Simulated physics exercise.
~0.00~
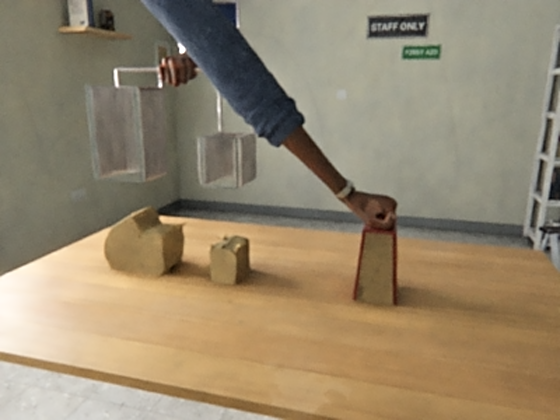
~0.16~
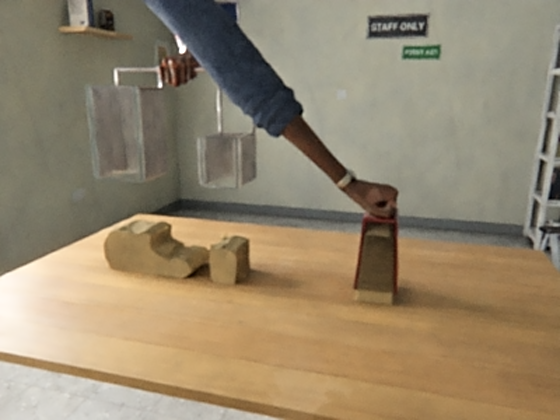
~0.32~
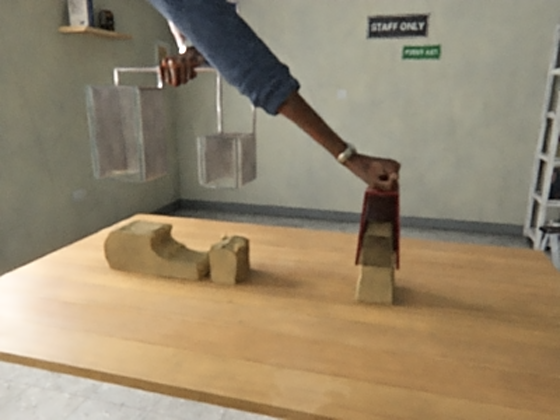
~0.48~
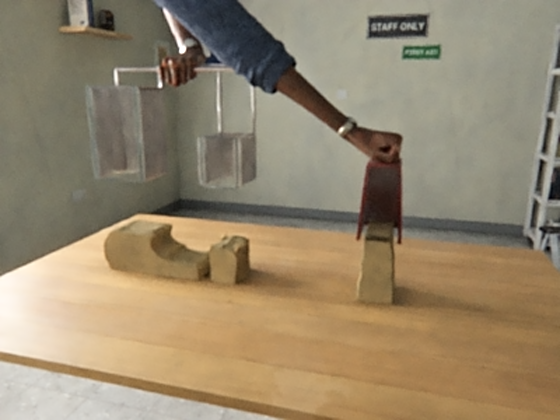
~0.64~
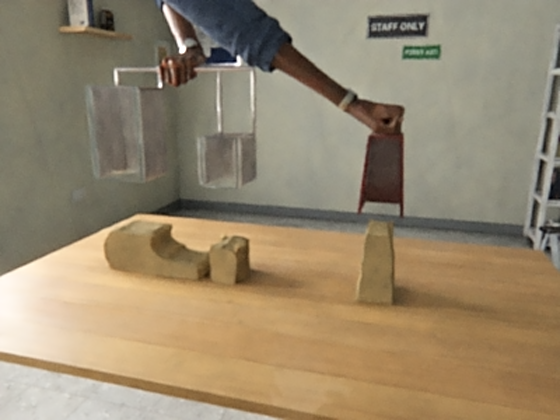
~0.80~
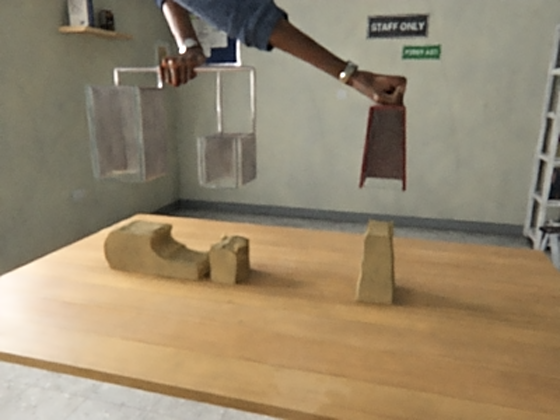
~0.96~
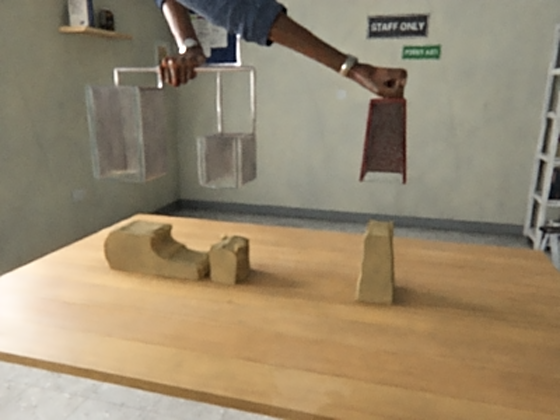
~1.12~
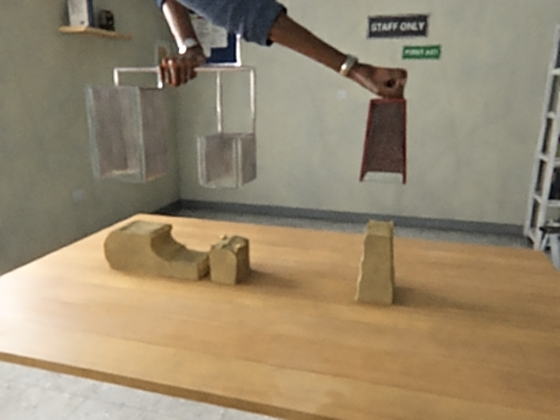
A tapered block of damp sand standing nearly full height on a wooden table after a hand lifts its red-edged mould straight up.
